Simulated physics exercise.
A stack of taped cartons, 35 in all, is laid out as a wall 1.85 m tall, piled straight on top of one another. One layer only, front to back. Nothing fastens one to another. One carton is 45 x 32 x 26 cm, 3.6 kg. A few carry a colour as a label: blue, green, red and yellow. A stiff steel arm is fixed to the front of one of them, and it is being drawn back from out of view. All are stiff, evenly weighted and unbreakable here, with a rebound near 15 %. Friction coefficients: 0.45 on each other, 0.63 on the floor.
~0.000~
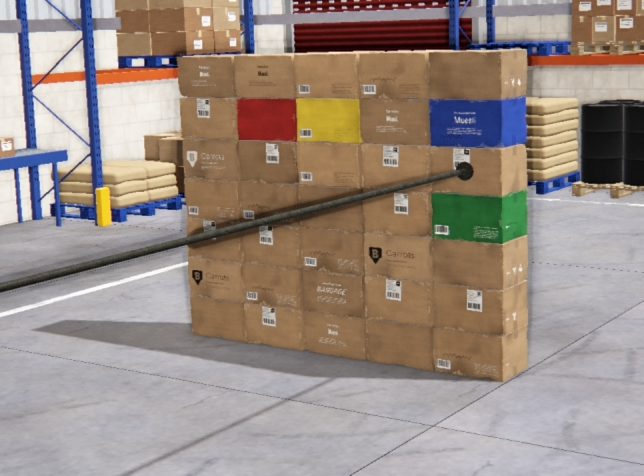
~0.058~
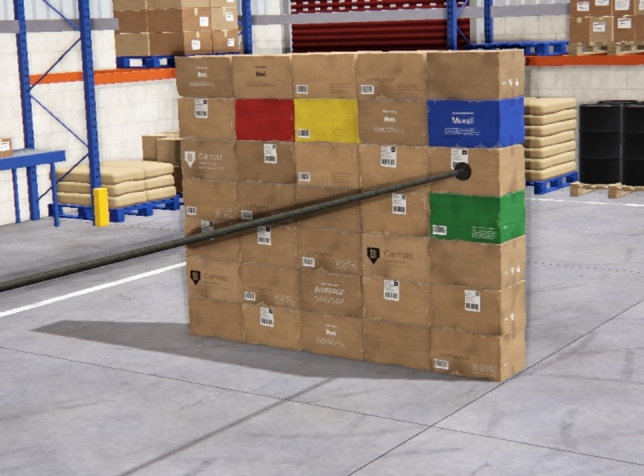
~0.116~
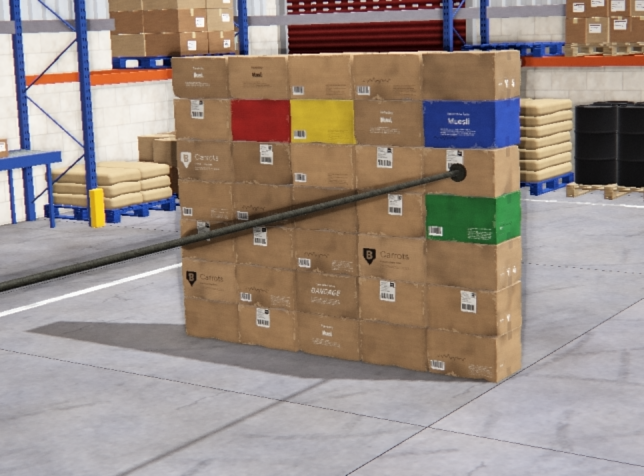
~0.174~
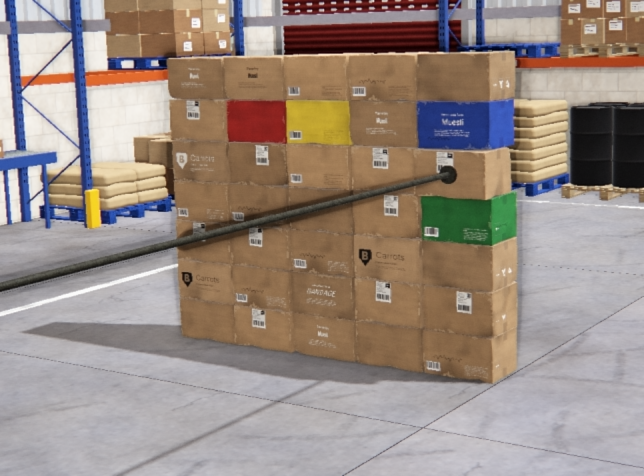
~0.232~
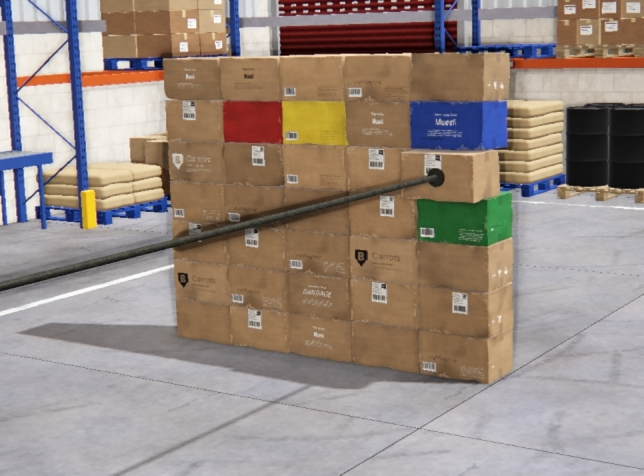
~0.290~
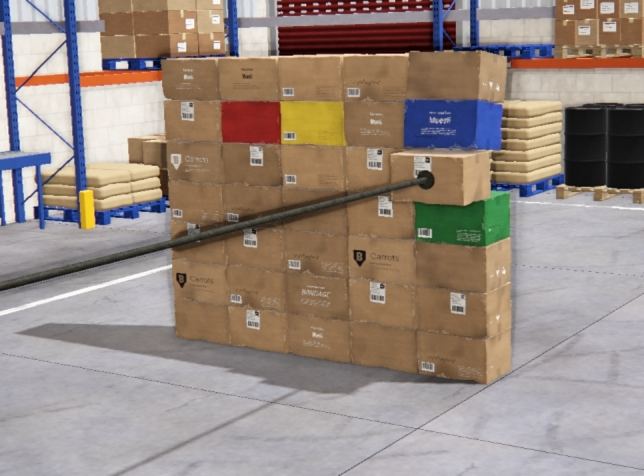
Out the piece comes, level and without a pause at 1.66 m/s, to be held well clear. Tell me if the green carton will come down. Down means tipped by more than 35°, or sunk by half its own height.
It remains up.
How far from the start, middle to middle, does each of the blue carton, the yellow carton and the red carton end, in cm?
Moved: Blue 160, yellow 0, red 0.
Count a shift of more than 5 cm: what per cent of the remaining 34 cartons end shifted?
It is 5 per cent.
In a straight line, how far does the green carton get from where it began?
Roughly 5 cm away.
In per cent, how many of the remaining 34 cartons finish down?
About 5 per cent.
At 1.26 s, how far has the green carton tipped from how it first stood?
Some 0°.
By 0.42 s, none of the 34 other cartons down, 2 disturbed; green carton unmoved; blue carton tilted 30°.
By 0.62 s, 2 of the 34 other cartons down; green carton unmoved; blue carton on its side.
By 1.26 s, 2 of the 34 other cartons down; green carton moved 29 mm; blue carton tilted 32°, 1.19 m lower.
By 1.86 s, 2 of the 34 other cartons down; green carton moved 28 mm.
When it is over (2.6 s), 2 of the 34 other cartons down; green carton moved 28 mm; yellow carton unmoved; blue carton 1.32 m lower. In pixels of the last frame, middles, green carton near (467, 217), yellow carton near (326, 121).
